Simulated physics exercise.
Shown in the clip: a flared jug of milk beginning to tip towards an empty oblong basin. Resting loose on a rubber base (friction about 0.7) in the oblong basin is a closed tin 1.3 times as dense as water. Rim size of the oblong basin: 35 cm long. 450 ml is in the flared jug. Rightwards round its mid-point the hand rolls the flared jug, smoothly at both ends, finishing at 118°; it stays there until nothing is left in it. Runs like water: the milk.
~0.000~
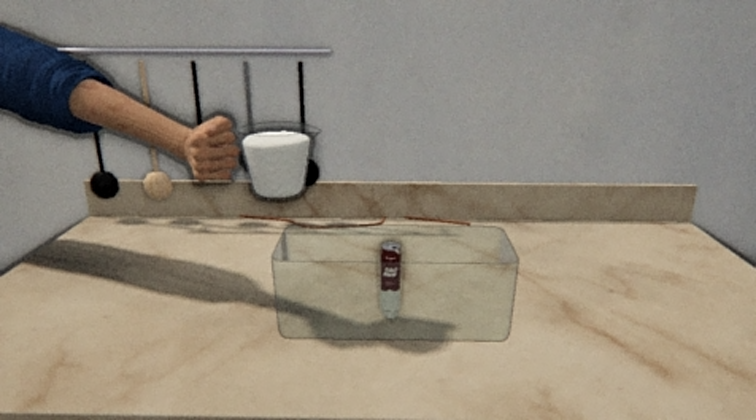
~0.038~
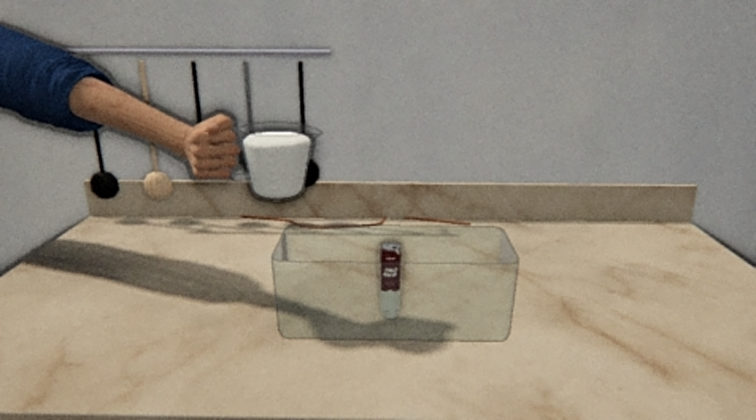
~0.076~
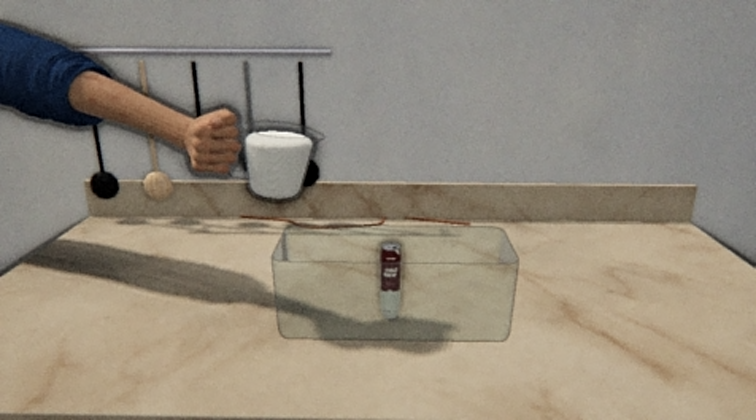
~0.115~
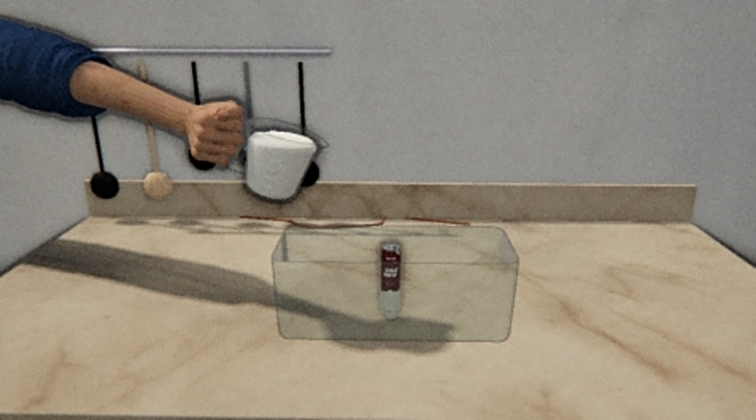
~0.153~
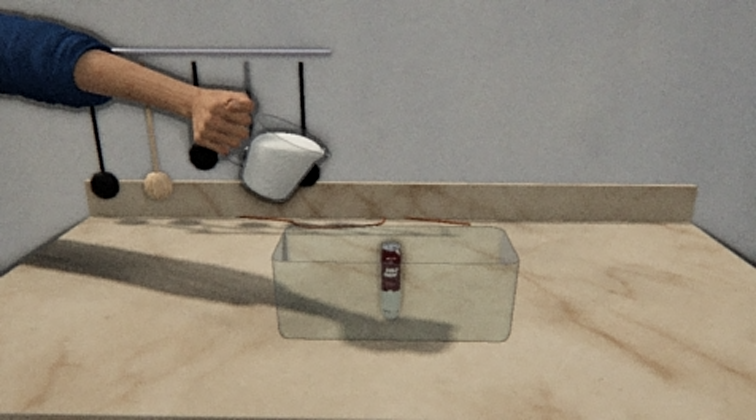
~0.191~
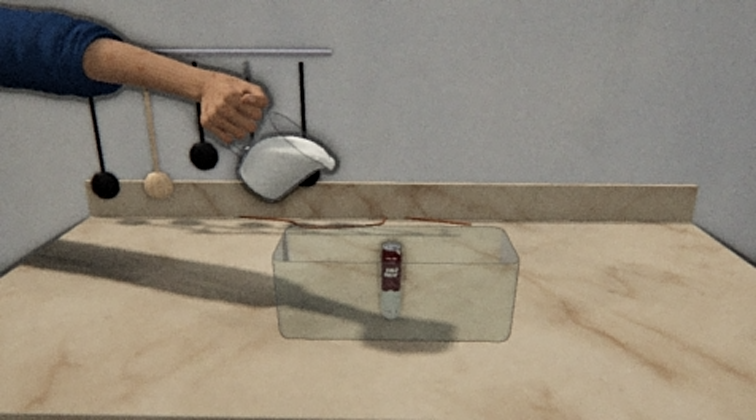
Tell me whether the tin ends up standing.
It's going to stay vertical.
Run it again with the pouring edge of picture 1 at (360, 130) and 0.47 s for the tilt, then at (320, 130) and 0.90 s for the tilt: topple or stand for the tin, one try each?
In the first try it remains standing; in the second it remains standing.
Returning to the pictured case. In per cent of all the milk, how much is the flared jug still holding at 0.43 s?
Fraction remaining: Approx. 24 per cent.
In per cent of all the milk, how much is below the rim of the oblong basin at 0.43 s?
Around 50 percent.
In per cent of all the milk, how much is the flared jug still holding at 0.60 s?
I reckon near 1 per cent still sits there.
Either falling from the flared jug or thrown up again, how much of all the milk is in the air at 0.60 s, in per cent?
Estimated airborne part: Roughly 4 per cent.
Then, 0.43 s in, the tilt is 115° and 24 per cent is still to pour; the tin stands where it began.
Then, 0.60 s in, the tilt is 118° and 1 per cent is still to pour; the tin stands where it began.
Then, 0.77 s in, the tilt is 118° and 0 per cent is still to pour; the tin stands where it began.
Then, 0.97 s in, the tilt is 118° and 0 per cent is still to pour; the tin stands where it began.
Finally, the tin stands where it began.
